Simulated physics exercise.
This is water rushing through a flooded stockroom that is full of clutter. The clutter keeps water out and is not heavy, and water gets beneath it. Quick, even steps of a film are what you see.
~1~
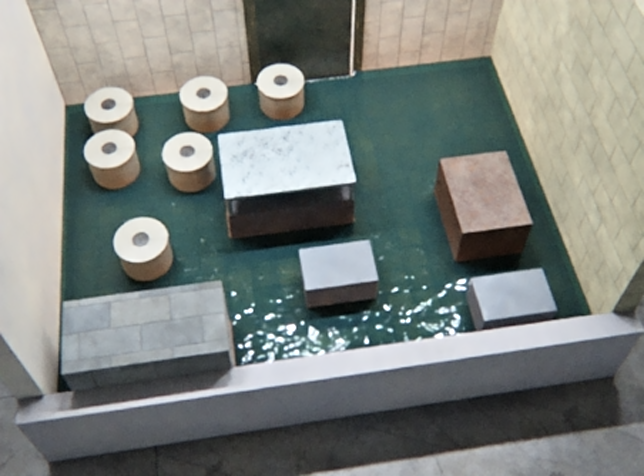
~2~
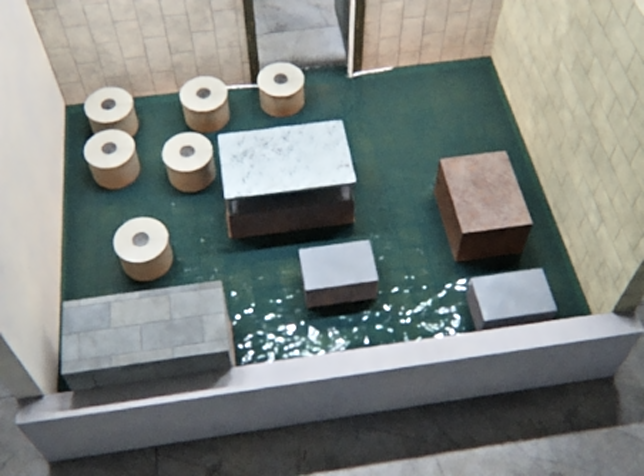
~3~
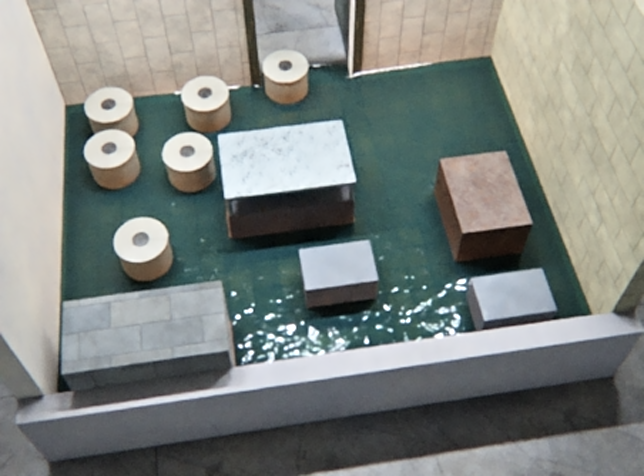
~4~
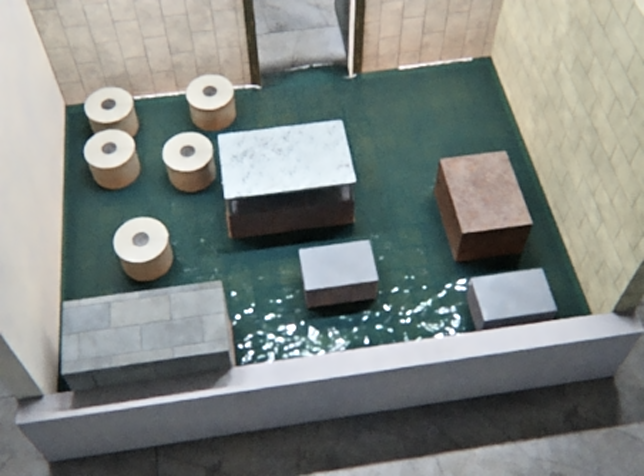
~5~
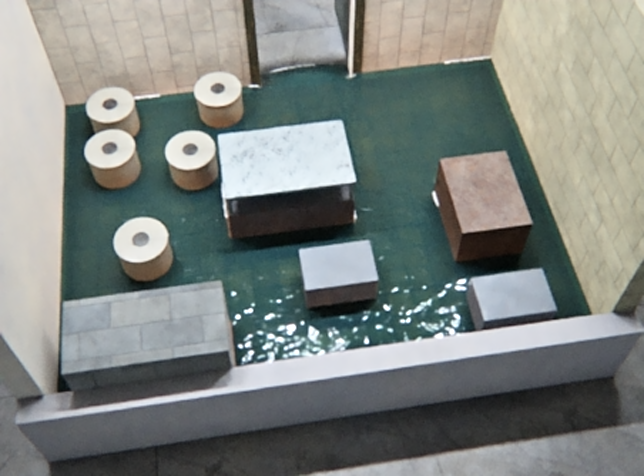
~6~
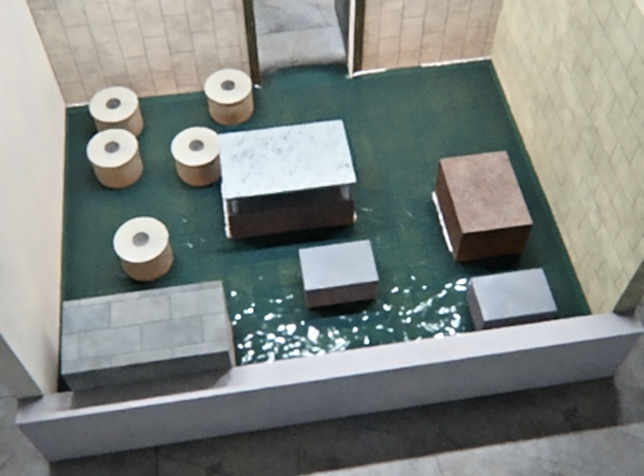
A flooded stockroom with pale tiled walls is seen from high above its low front wall by a still camera. Six round cream tubs sit in dark green water at left and back, around a white-topped block, with grey and reddish-brown blocks nearby. The dark doorway at the back opens, the nearest tub slides up and disappears there, and others drift slightly right while the blocks stay put.
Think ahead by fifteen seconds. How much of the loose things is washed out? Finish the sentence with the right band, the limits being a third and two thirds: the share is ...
The share is from a third to two thirds.
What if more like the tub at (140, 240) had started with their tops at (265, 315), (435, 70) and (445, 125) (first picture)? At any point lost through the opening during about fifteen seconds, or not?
Note - in order: Retained / out of the scene / out of the scene.
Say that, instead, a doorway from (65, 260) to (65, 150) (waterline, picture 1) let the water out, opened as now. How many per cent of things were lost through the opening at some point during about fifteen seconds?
That comes out at 90 in a hundred.
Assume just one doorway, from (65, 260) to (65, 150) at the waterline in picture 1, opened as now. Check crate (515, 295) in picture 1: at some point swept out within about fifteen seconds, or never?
Verdict: Left behind.
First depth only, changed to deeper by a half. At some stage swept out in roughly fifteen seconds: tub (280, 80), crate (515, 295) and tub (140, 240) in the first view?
First flushed away, then never leaves, then never leaves.
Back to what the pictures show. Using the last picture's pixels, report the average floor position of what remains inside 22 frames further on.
On the floor of the last picture, roughly (285, 199).
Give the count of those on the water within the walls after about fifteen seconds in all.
Tally: 4.
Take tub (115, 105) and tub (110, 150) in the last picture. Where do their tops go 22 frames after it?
First near (235, 81), second near (192, 109).
A moment on, 1 of 8 are out; 7 afloat.
Next, 2 of 8 are out; 6 afloat.
Later, 3 of 8 are out; 5 afloat.
In the end, 4 of 8 are out; 4 afloat.
